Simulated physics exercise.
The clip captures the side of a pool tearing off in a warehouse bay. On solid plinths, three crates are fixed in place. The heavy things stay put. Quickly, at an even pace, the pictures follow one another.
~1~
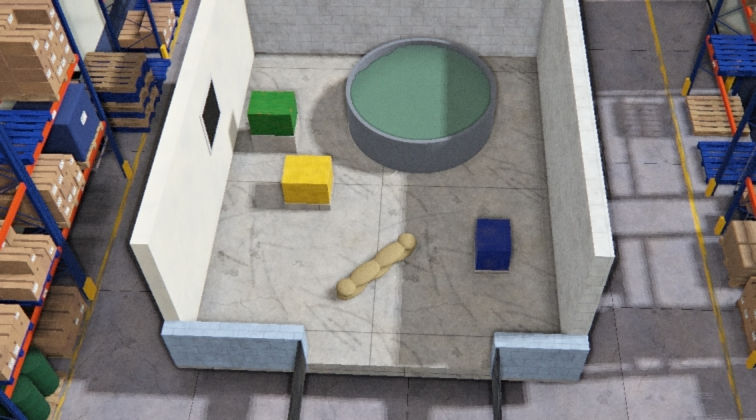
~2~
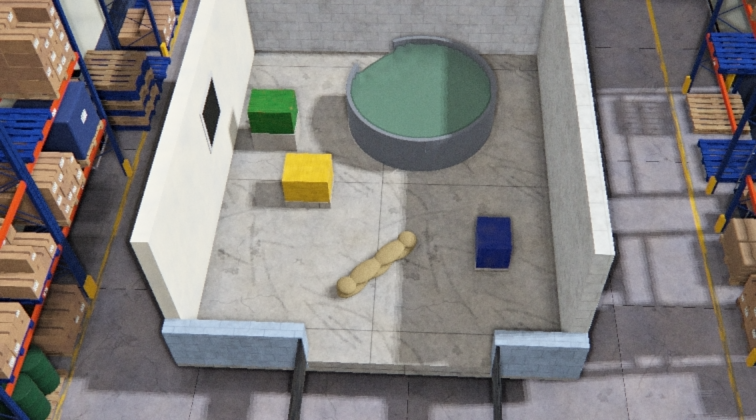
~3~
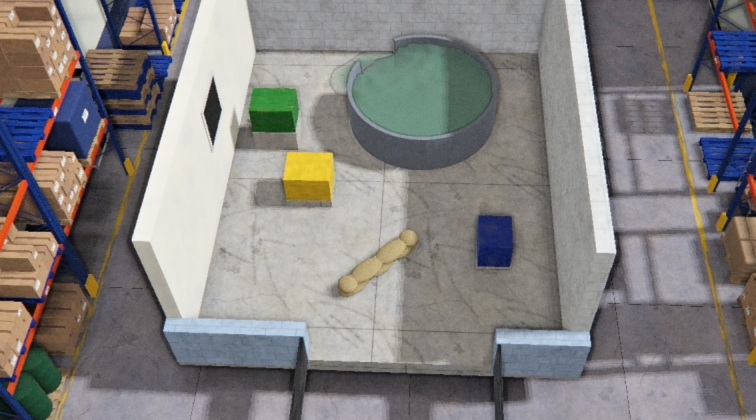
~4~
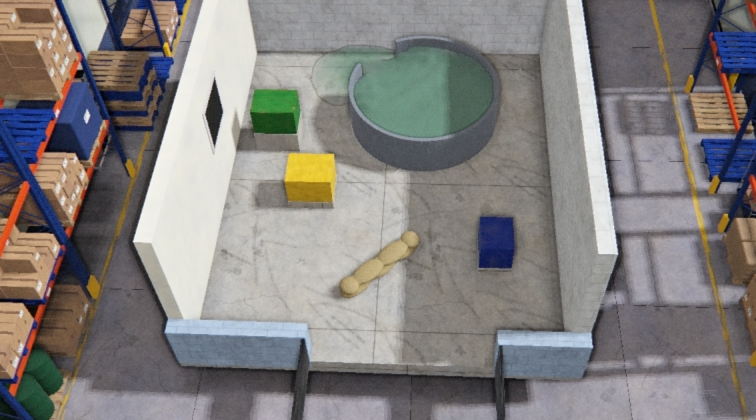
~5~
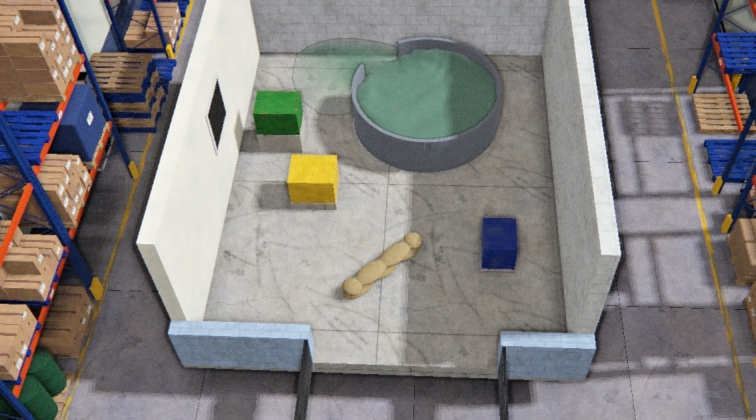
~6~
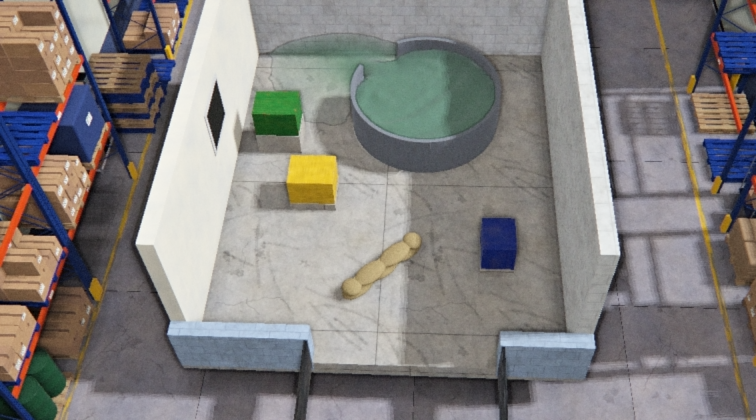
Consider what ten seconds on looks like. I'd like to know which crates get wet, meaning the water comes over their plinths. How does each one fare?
The blue crate does not get wet. The green crate does not get wet. The yellow crate does not get wet.
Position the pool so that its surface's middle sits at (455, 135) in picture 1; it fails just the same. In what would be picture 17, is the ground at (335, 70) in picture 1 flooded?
That spot: Swamped.
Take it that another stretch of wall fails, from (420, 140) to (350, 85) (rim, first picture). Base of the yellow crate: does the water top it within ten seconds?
As far as I can tell, the yellow crate is overrun.
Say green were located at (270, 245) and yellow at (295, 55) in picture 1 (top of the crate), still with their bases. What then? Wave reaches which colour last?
I'd say the crate marked blue is last.
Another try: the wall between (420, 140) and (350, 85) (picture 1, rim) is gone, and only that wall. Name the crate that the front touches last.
The crate marked blue.
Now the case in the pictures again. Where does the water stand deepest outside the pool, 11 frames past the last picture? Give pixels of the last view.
Somewhere near (277, 57), I think.
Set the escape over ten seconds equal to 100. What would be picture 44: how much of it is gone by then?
Estimated share: Close to 25 %.
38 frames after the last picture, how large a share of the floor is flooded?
My estimate is close to 90 per cent.
A moment on, water covers 15 % of the floor; the blue crate not reached, the green crate water round its plinth, the yellow crate not reached.
Next, water covers 25 % of the floor; the blue crate not reached, the green crate water round its plinth, the yellow crate not reached.
Then, water covers 50 % of the floor; the blue crate not reached, the green crate water round its plinth, the yellow crate water round its plinth.
Later, water covers 90 % of the floor; the blue crate water round its plinth, the green crate water round its plinth, the yellow crate water round its plinth.
In the end, water covers 100 % of the floor; the blue crate stayed above the water, the green crate stayed above the water, the yellow crate stayed above the water.
